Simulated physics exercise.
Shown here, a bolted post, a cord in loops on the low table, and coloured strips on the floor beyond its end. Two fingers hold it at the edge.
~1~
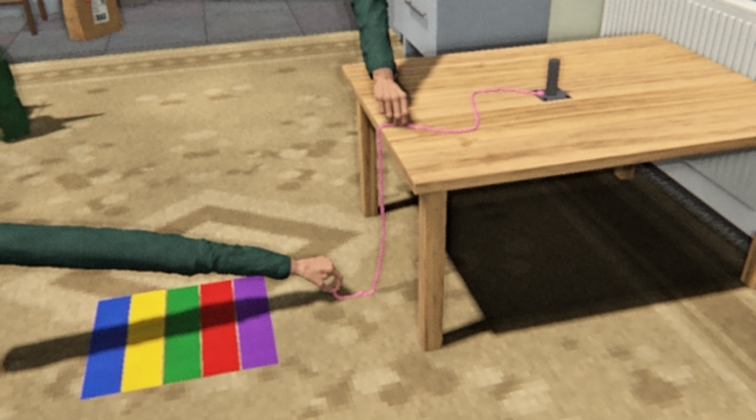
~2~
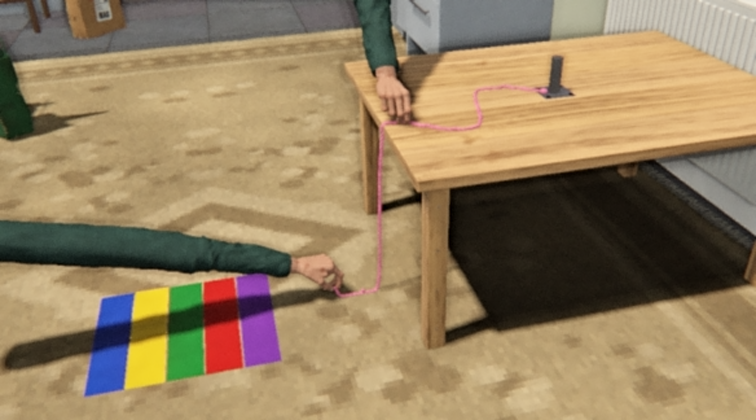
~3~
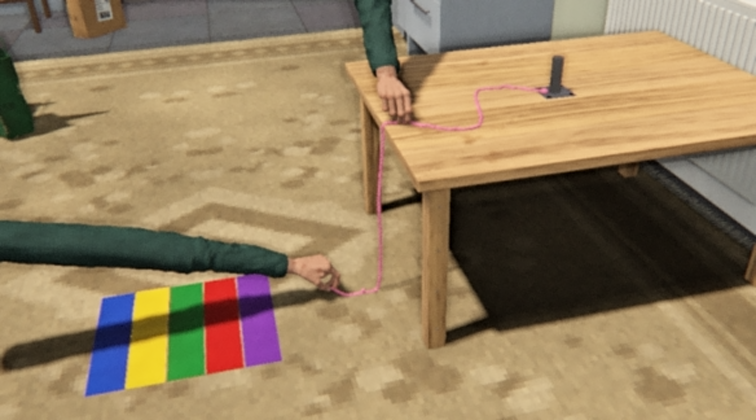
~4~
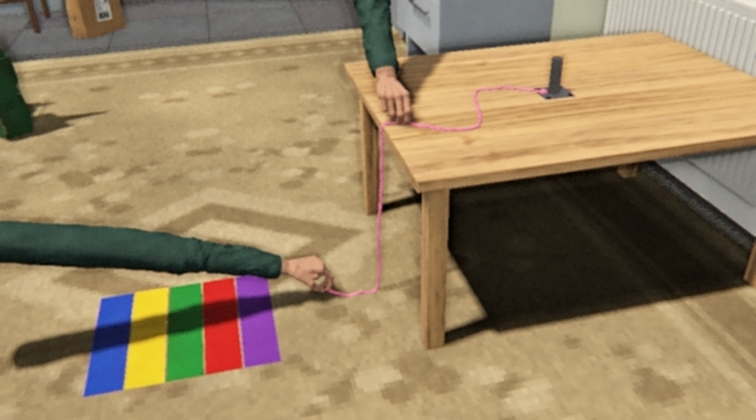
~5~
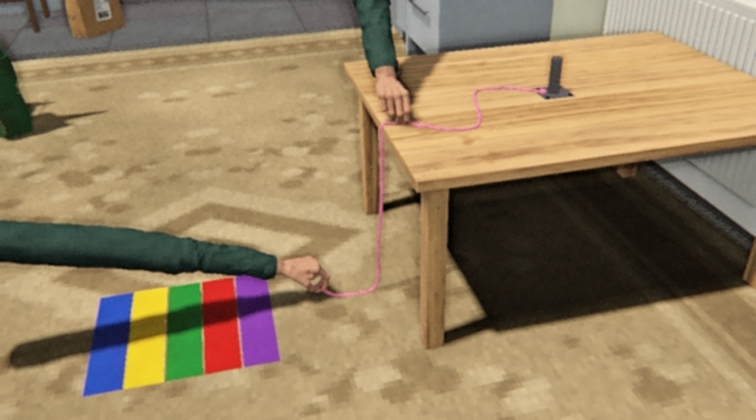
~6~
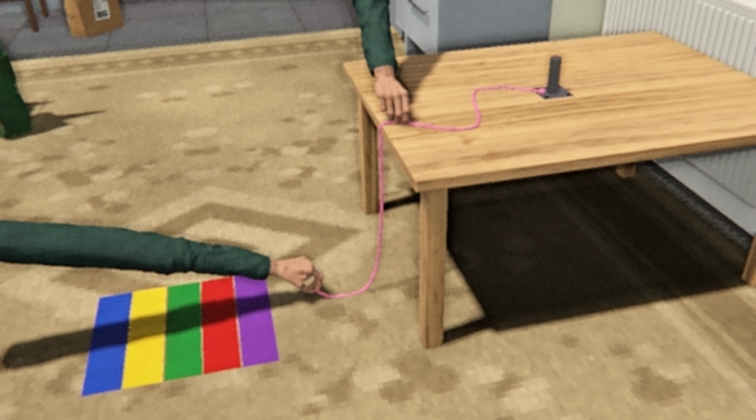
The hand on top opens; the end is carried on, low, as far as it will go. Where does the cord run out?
The blue one.
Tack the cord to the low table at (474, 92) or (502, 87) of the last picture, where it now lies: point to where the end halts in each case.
Near (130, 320) and (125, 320).
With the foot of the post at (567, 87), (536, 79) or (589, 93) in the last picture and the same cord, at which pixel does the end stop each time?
About (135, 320), (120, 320) and (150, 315).
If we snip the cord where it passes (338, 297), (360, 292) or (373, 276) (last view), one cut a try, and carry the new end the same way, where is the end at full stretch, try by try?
Near (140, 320), (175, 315) and (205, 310).
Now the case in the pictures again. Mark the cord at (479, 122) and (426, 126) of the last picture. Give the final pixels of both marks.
They go to (398, 119) and to (345, 153).
Early on, end near (163, 315); over yellow.
Midway, end near (125, 321); over blue.
At the end of the slack, end near (104, 324); over blue. It halts on the blue strip.
